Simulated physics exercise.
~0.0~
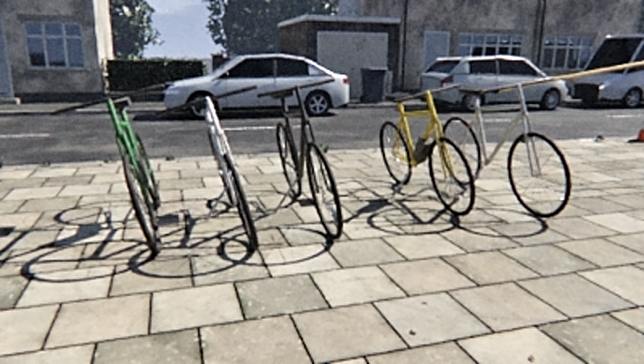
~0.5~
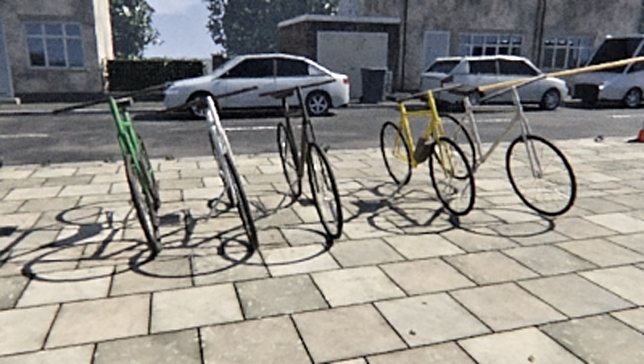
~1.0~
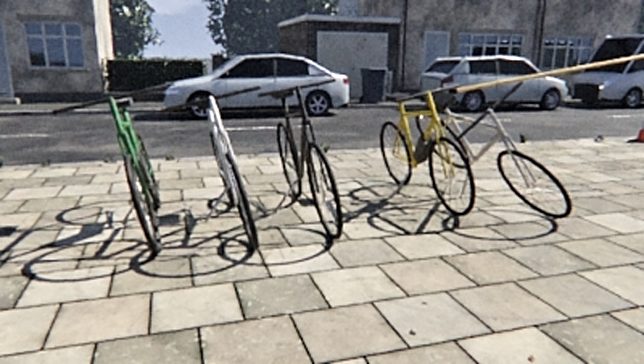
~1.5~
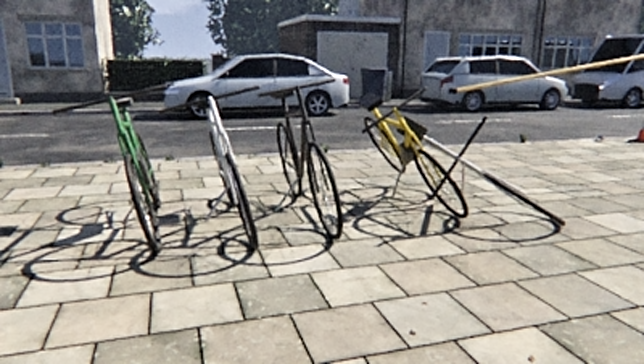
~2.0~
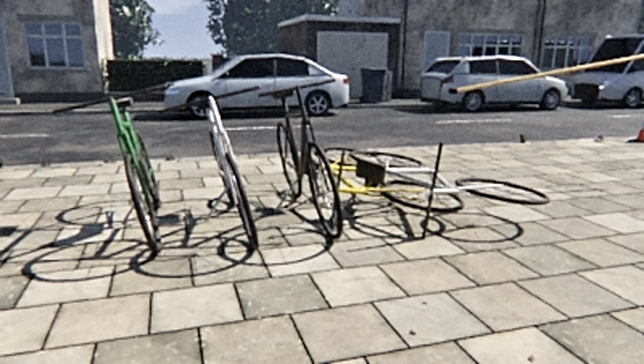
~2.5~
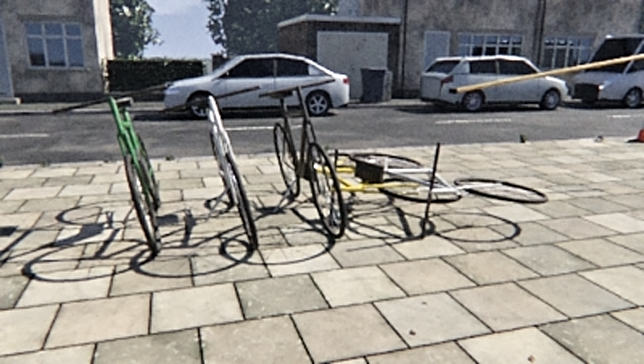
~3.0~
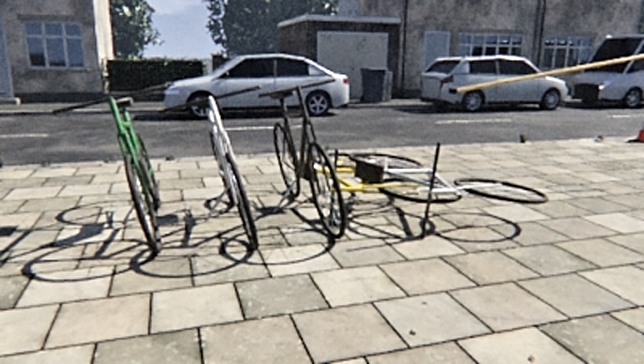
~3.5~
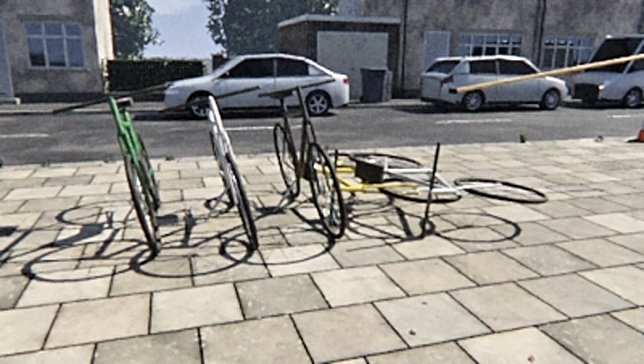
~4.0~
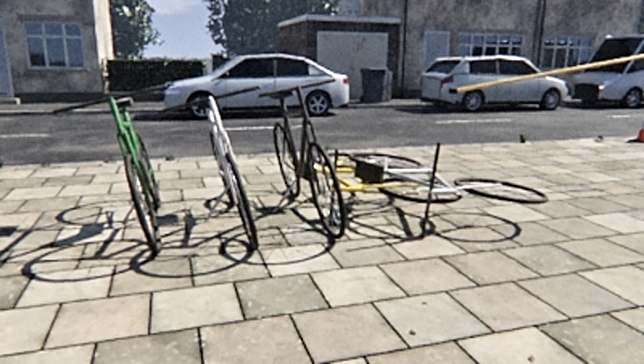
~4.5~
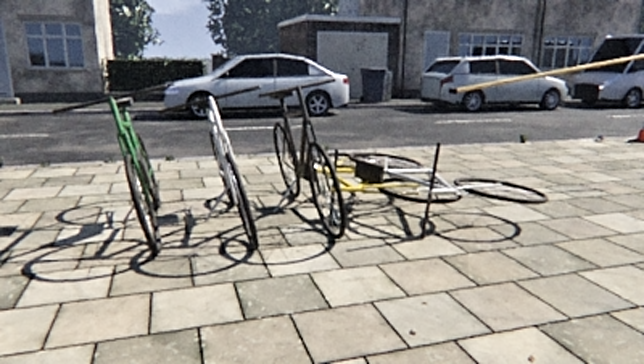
In this clip, a pole reaching in from the right moves left against the rightmost of five bicycles parked in a row on paving, and that bicycle topples onto the yellow one, which falls too, leaving the green, white and dark bicycles standing.
